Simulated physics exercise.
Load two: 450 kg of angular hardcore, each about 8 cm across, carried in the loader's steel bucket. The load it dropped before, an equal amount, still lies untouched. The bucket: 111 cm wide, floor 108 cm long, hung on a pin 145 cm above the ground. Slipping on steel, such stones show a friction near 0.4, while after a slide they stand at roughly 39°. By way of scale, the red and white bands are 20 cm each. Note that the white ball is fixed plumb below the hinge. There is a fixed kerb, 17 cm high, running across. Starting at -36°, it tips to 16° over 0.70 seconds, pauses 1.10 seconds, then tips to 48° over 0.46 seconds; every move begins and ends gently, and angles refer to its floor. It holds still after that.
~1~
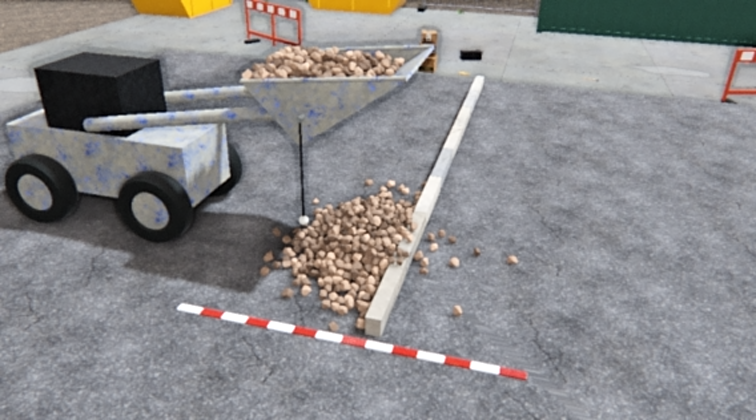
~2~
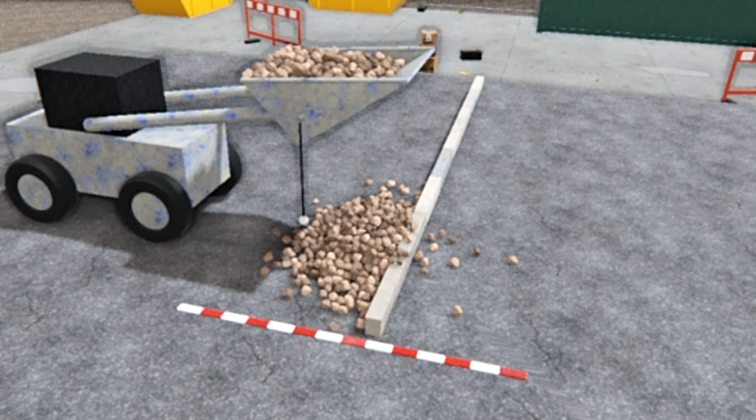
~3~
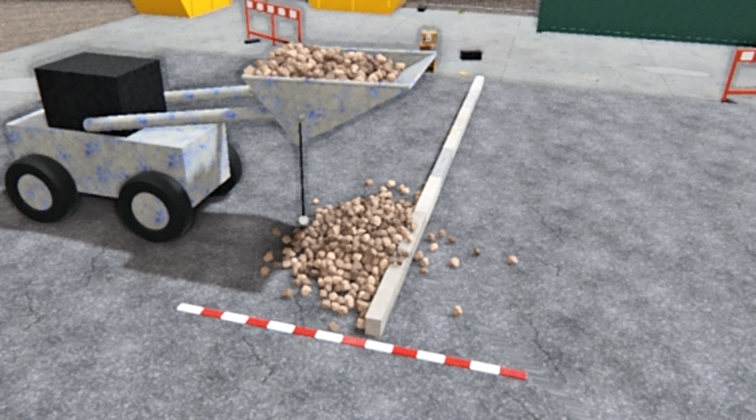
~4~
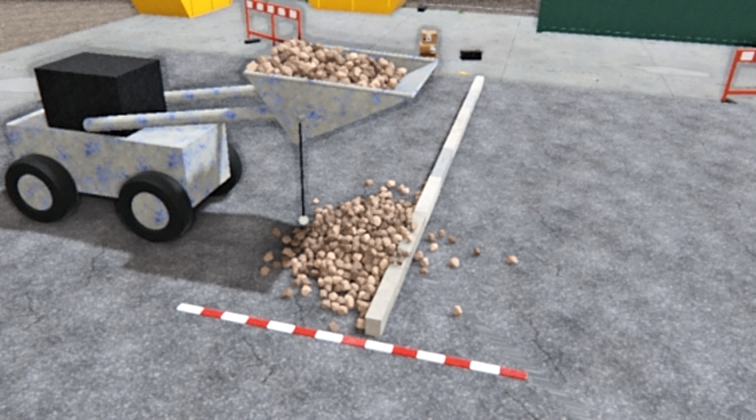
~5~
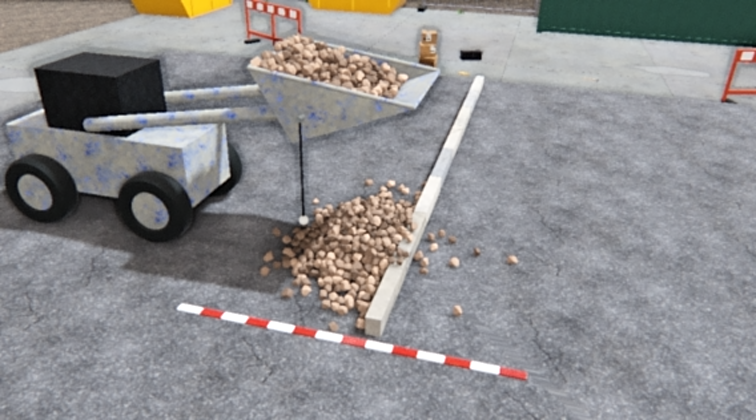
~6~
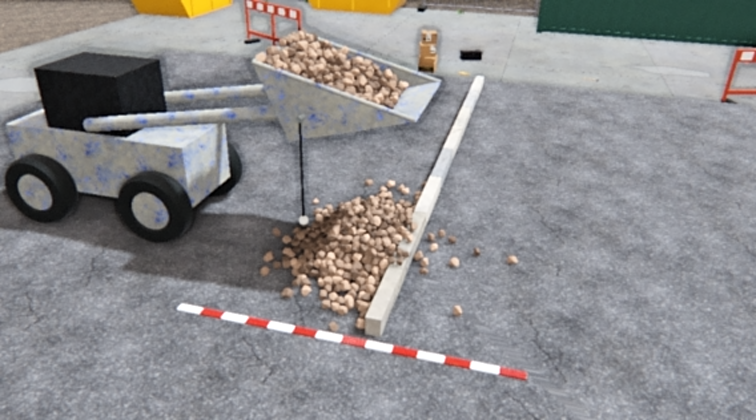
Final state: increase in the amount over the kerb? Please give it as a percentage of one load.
About 69 %.
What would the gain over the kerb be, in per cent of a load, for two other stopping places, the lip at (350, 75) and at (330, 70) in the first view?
Roughly 10 per cent, then 5 per cent.
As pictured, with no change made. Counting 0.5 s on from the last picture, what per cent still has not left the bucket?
Roughly 100 per cent remains inside.
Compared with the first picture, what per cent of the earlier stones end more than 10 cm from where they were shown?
About 0 %.
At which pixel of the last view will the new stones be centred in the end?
Around (432, 246) in the last picture.
Then, 0.2 s after the last picture the floor is at 7°; in per cent of one load, 100 in the bucket, 98 on this side of the kerb, 2 over the kerb; the foremost stones are at (456, 258).
Then, 0.5 s after the last picture the floor is at 16°; in per cent of one load, 100 in the bucket, 98 on this side of the kerb, 2 over the kerb; the foremost stones are at (456, 258).
Then, 2.4 s after the last picture the floor is at 48°; in per cent of one load, 9 in the bucket, 144 on this side of the kerb, 47 over the kerb; the foremost stones are at (521, 273).
Then, 5.1 s after the last picture the floor is at 48°; in per cent of one load, 0 in the bucket, 128 on this side of the kerb, 71 over the kerb; the foremost stones are at (532, 283). Net gain over the kerb, 69.
